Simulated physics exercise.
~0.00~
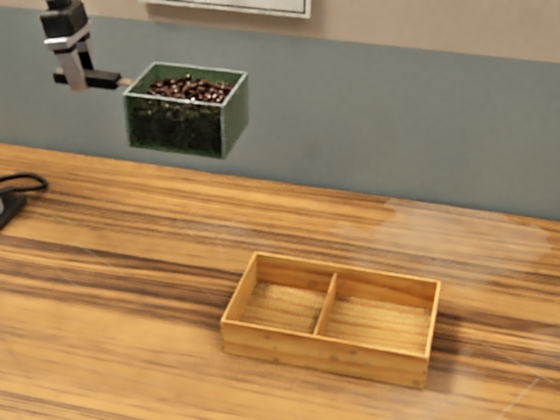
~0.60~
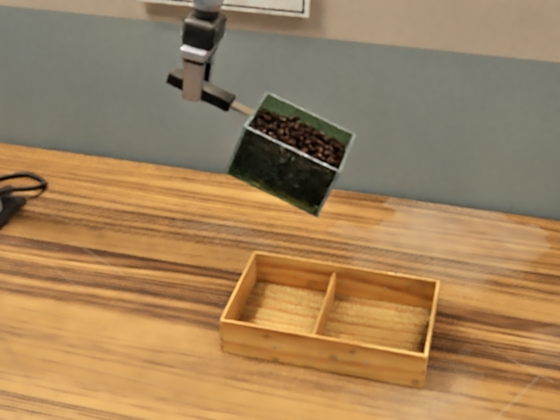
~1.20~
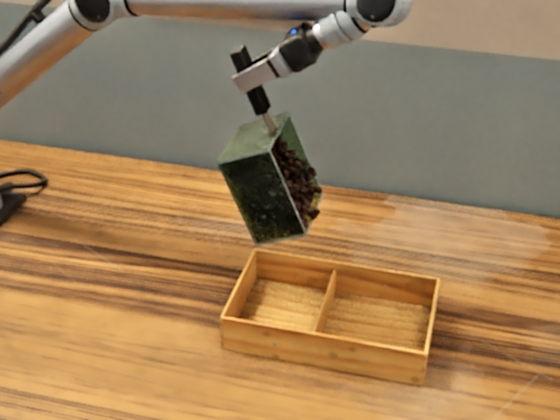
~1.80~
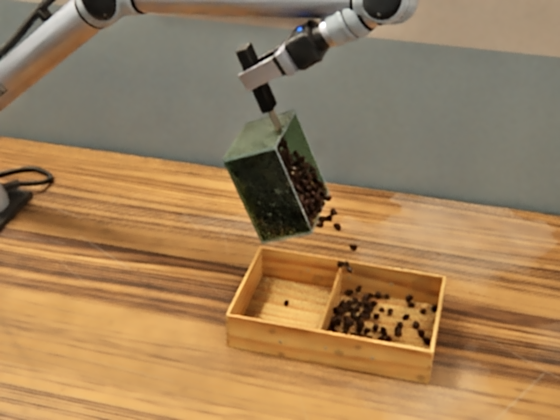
A robot arm with a black gripper holds a clear, green-tinted box of dark brown beans above a striped wooden table, seen from slightly above by a gently swaying camera. A light wooden crate with two compartments sits on the table, with a grey and beige wall behind and a black object at the left edge. The arm carries the box to the right, tipping it slightly, then tilts it steeply above the crate. Beans spill over the lower edge into the right compartment. At the end they lie scattered there, a few still falling, while the left compartment is nearly empty and many remain in the box.
